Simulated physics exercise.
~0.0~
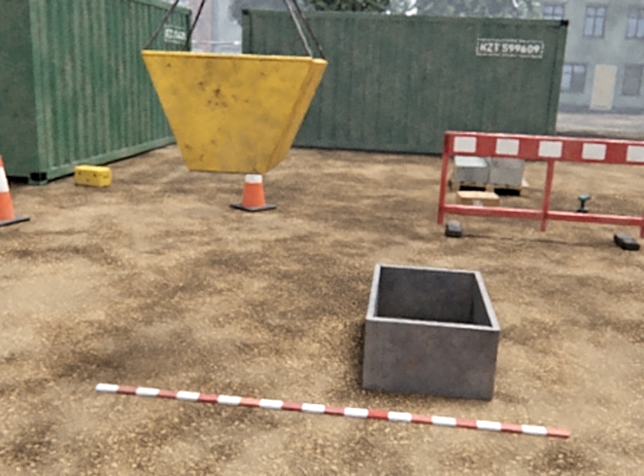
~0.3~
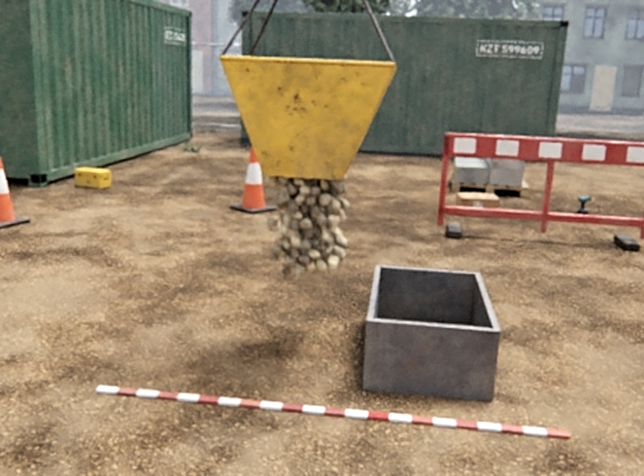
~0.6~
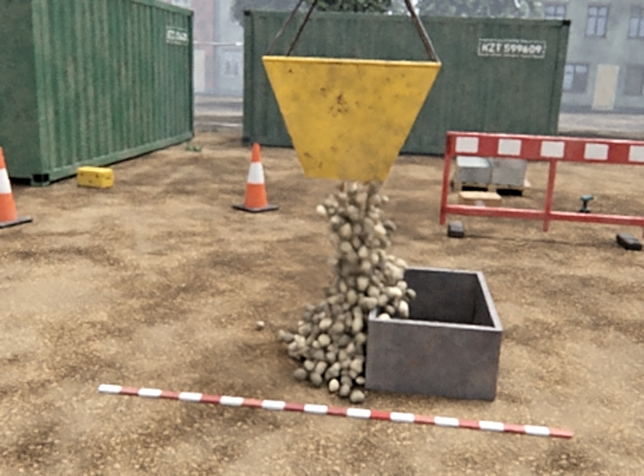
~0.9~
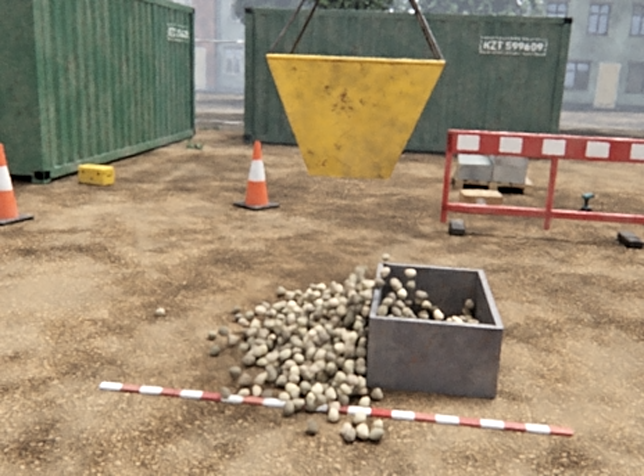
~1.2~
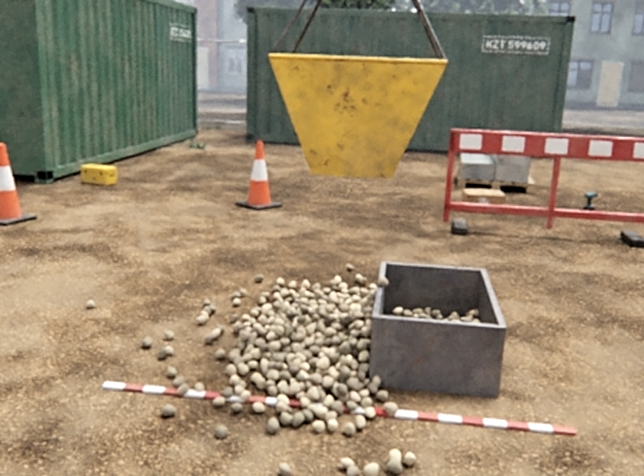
On a dirt yard with green containers, a yellow hopper hanging from cables moves right and drops rounded stones from its bottom, most landing left of an open grey bin and scattering over a striped staff, while a small share ends up inside the bin.
